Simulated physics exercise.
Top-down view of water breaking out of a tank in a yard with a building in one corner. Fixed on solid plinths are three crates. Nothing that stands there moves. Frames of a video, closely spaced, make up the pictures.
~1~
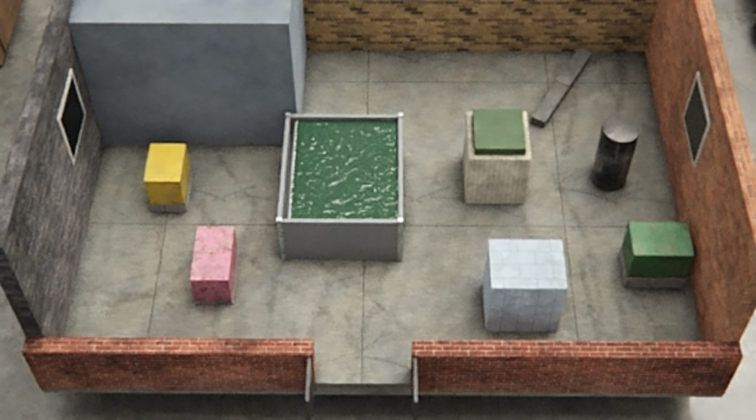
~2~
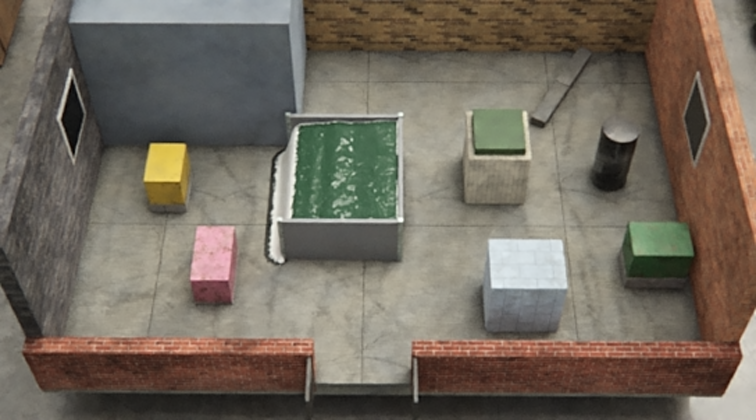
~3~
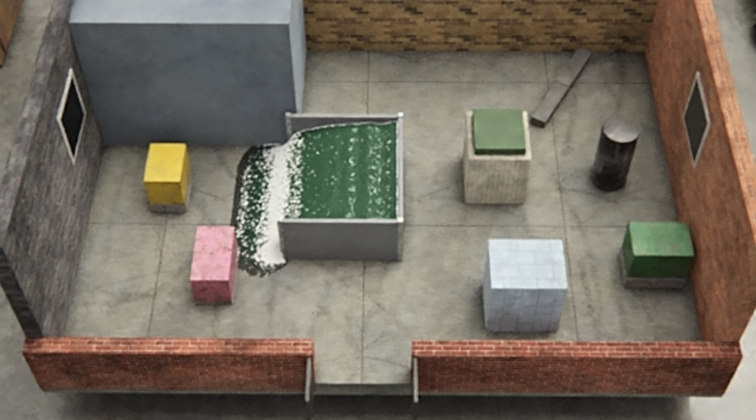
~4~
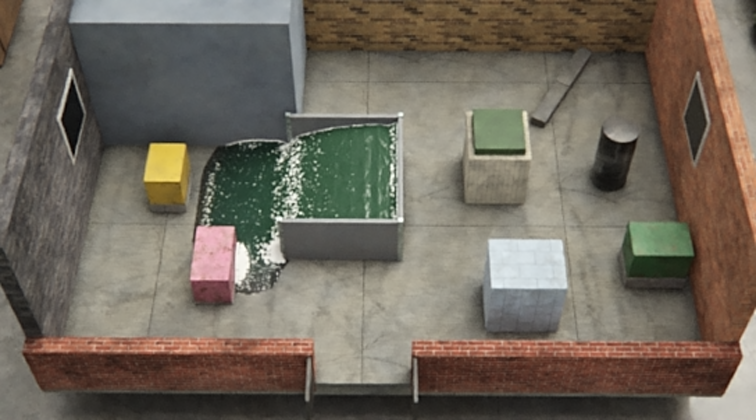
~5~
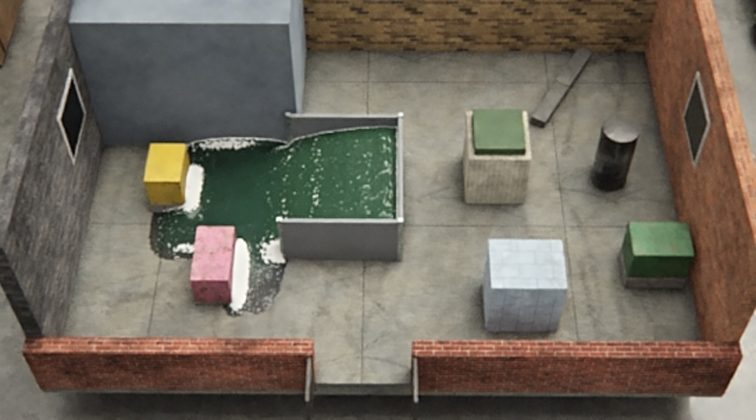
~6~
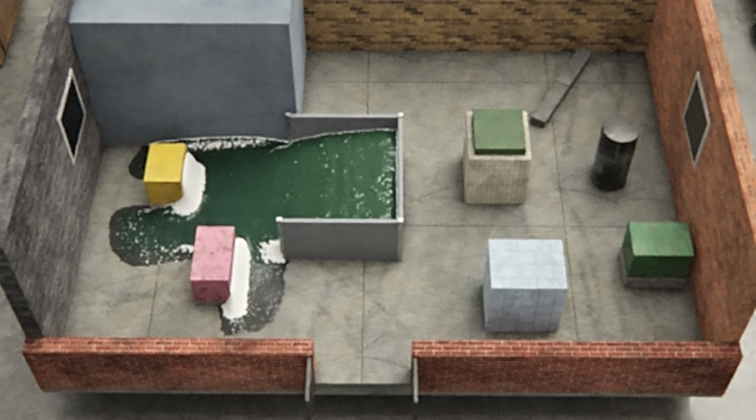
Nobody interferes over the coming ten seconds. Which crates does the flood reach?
The yellow crate is reached; the green crate is not reached; the pink crate is reached.
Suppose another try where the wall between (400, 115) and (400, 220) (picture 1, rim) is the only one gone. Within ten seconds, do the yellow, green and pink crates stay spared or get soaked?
Yellow: Not flooded; green: Flooded; pink: Flooded.
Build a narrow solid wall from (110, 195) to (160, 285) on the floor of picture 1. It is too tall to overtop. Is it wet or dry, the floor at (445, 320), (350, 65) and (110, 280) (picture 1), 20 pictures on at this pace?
As listed: Covered, dry, under water.
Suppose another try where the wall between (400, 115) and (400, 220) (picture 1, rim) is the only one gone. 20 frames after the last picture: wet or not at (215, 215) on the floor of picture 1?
Outcome: Untouched.
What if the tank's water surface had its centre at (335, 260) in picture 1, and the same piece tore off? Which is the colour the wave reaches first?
The crate marked pink.
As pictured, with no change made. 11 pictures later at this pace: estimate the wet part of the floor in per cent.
About 30 in a hundred.
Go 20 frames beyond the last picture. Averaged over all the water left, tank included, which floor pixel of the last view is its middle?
Somewhere near (215, 249).
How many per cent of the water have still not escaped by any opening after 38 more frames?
Close to 96 in a hundred.
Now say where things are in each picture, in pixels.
The water tank at (342, 170) is whole and still, in the first picture.
Water pours out at (289, 193) and has run to a hidden place, in the second picture.
Water pours out at (289, 194) and has run to (256, 269), in the third picture.
Water pours out at (289, 196) and has run to (237, 286), in the fourth picture.
Water pours out at (289, 196) and has run to (157, 245), in the fifth picture.
Water pours out at (289, 196) and has run to (117, 245), in the sixth picture.
A moment on, water covers 20 % of the floor; the yellow crate water round its plinth, the green crate not reached, the pink crate water round its plinth.
Next, water covers 30 % of the floor; the yellow crate water round its plinth, the green crate not reached, the pink crate water round its plinth.
Then, water covers 40 % of the floor; the yellow crate water round its plinth, the green crate not reached, the pink crate water round its plinth.
Later, water covers 60 % of the floor; the yellow crate water round its plinth, the green crate water round its plinth, the pink crate water round its plinth.
In the end, water covers 85 % of the floor; the yellow crate was topped, the green crate stayed above the water, the pink crate was topped.
